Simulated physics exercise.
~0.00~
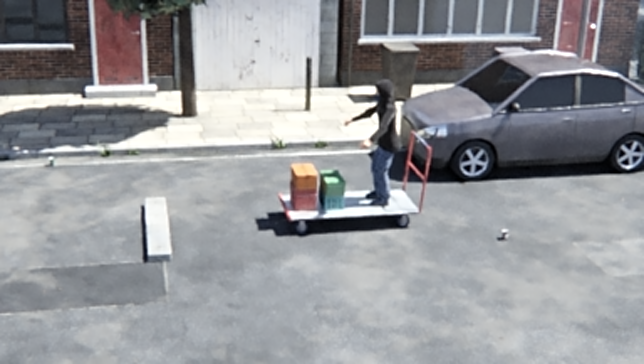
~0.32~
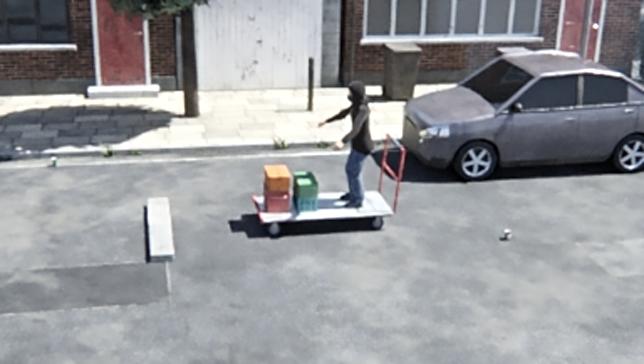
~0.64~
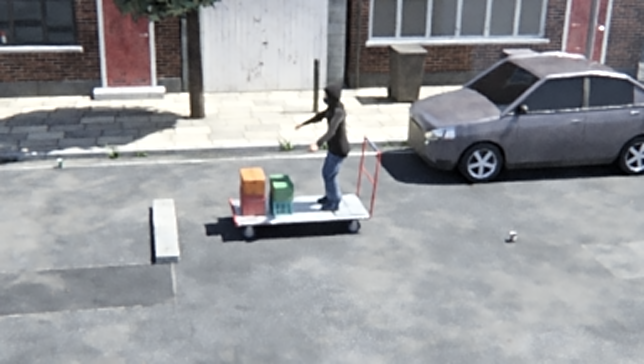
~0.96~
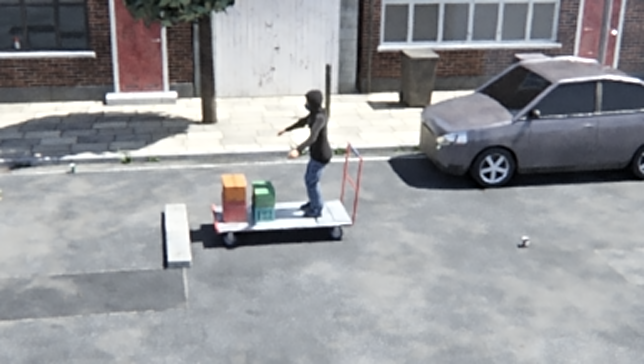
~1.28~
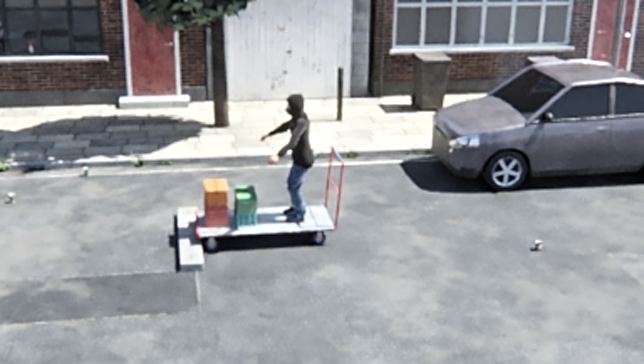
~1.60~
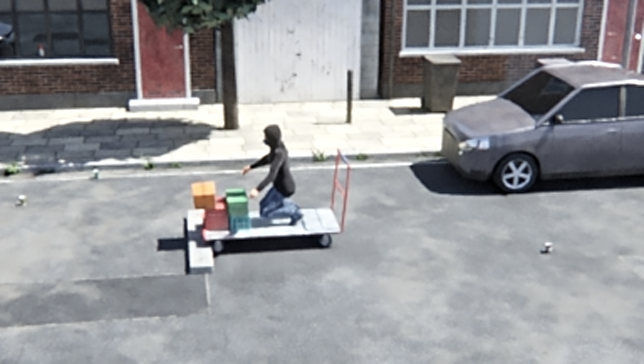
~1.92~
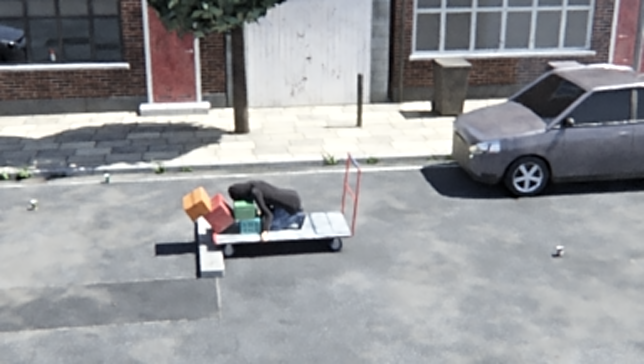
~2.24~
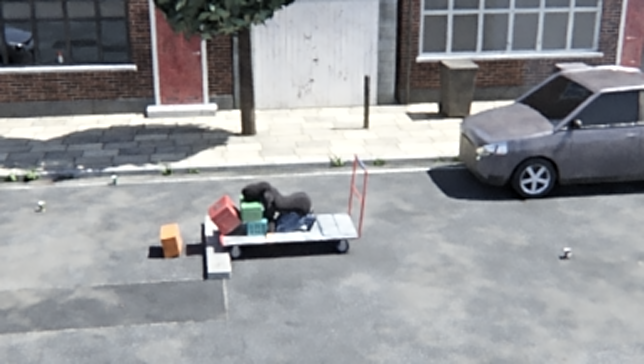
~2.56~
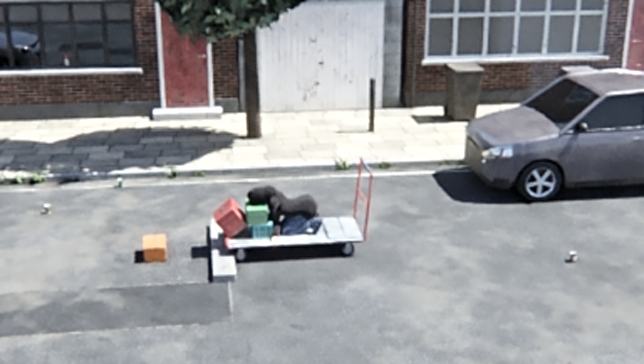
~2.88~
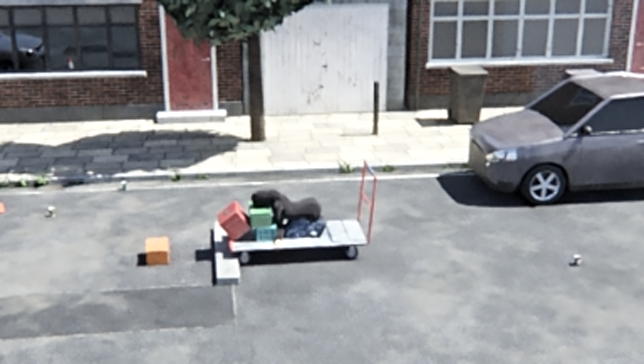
A person riding a trolley collapses forward as it hits a kerb, throwing off an orange box.
